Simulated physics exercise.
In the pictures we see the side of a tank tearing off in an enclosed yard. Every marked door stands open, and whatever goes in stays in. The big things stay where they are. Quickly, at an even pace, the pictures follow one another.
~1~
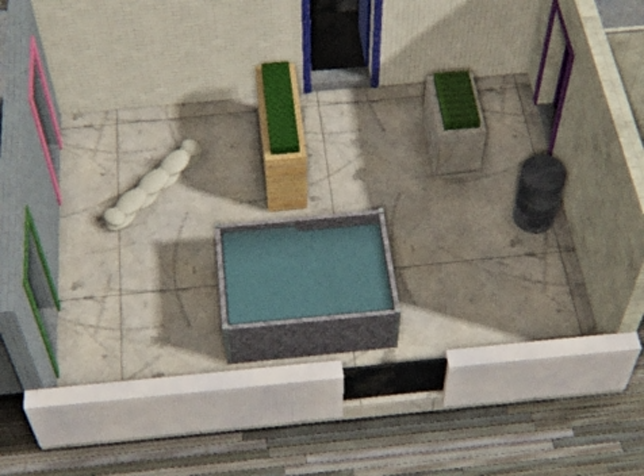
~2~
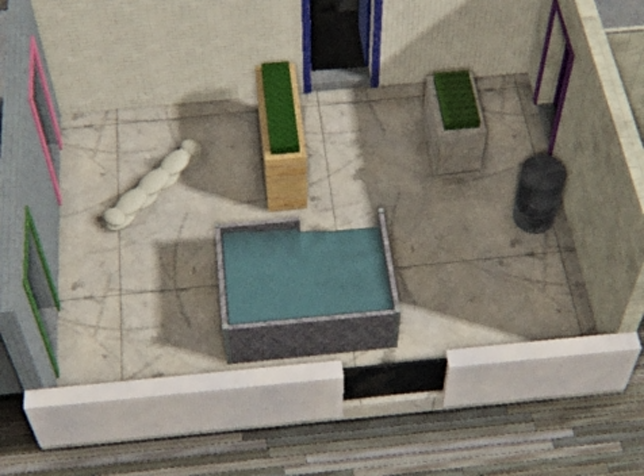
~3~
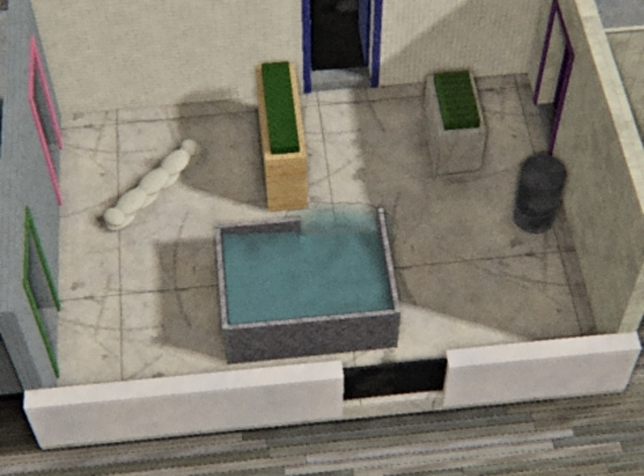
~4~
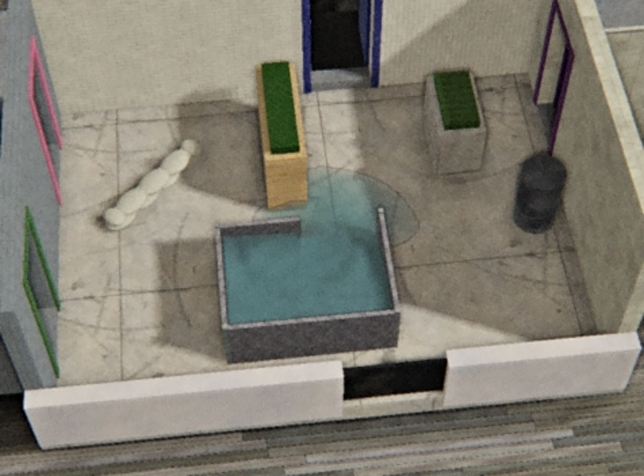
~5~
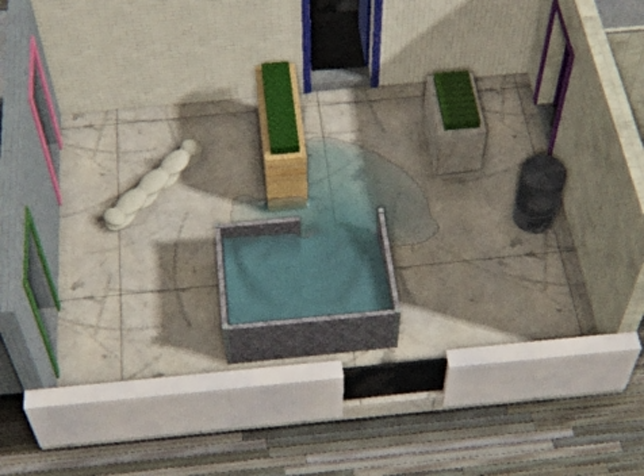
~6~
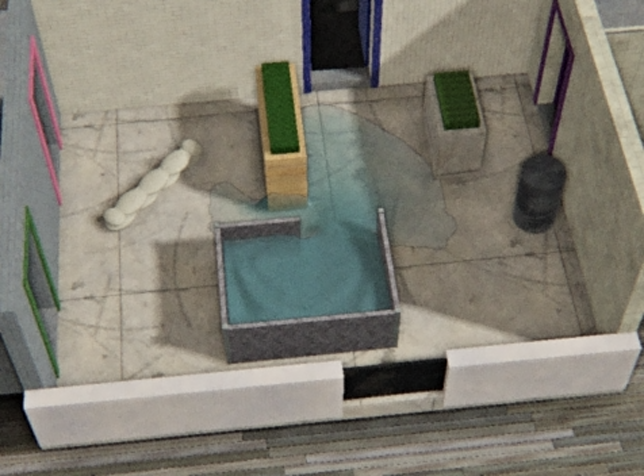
Water in an open gray tank sat still until part of the far wall went missing, then it poured out through the gap and spread across the yard floor, around the wooden planter's base.
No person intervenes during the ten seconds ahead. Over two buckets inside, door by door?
As I see it, the purple door gets overrun I think. The green door holds up fine I think. The blue door gets overrun I think. The pink door holds up fine I think.
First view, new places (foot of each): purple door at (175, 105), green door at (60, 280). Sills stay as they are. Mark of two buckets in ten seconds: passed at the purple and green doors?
Purple: Undershoots; green: Undershoots.
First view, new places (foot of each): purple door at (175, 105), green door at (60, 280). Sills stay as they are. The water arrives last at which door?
Answer: The one in pink.
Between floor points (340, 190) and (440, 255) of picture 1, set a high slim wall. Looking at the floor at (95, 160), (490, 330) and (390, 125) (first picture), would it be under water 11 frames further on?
Results in order: Bone-dry / swamped / swamped.
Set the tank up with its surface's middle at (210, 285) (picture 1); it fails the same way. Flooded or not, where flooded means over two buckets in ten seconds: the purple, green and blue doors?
Here's how I see it: The purple door gets past it, then the green door doesn't reach it, and the blue door doesn't reach it.
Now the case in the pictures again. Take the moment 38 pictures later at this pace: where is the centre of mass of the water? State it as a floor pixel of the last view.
Roughly (326, 220).
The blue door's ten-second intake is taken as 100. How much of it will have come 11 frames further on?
That share would be near 60 %.
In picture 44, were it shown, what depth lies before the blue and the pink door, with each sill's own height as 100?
Roughly 80 % and 60 %, respectively.
A moment on, water covers 30 % of the floor; the purple door not reached, the green door not reached, the blue door over two buckets in, the pink door not reached.
Next, water covers 45 % of the floor; the purple door wet at the sill, nothing in, the green door not reached, the blue door far over two buckets in, the pink door not reached.
Then, water covers 55 % of the floor; the purple door over two buckets in, the green door wet at the sill, nothing in, the blue door far over two buckets in, the pink door wet at the sill, nothing in.
Later, water covers 90 % of the floor; the purple door far over two buckets in, the green door wet at the sill, nothing in, the blue door far over two buckets in, the pink door wet at the sill, nothing in.
In the end, water covers 95 % of the floor; the purple door far over two buckets in, the green door wet at the sill, nothing in, the blue door far over two buckets in, the pink door wet at the sill, nothing in.
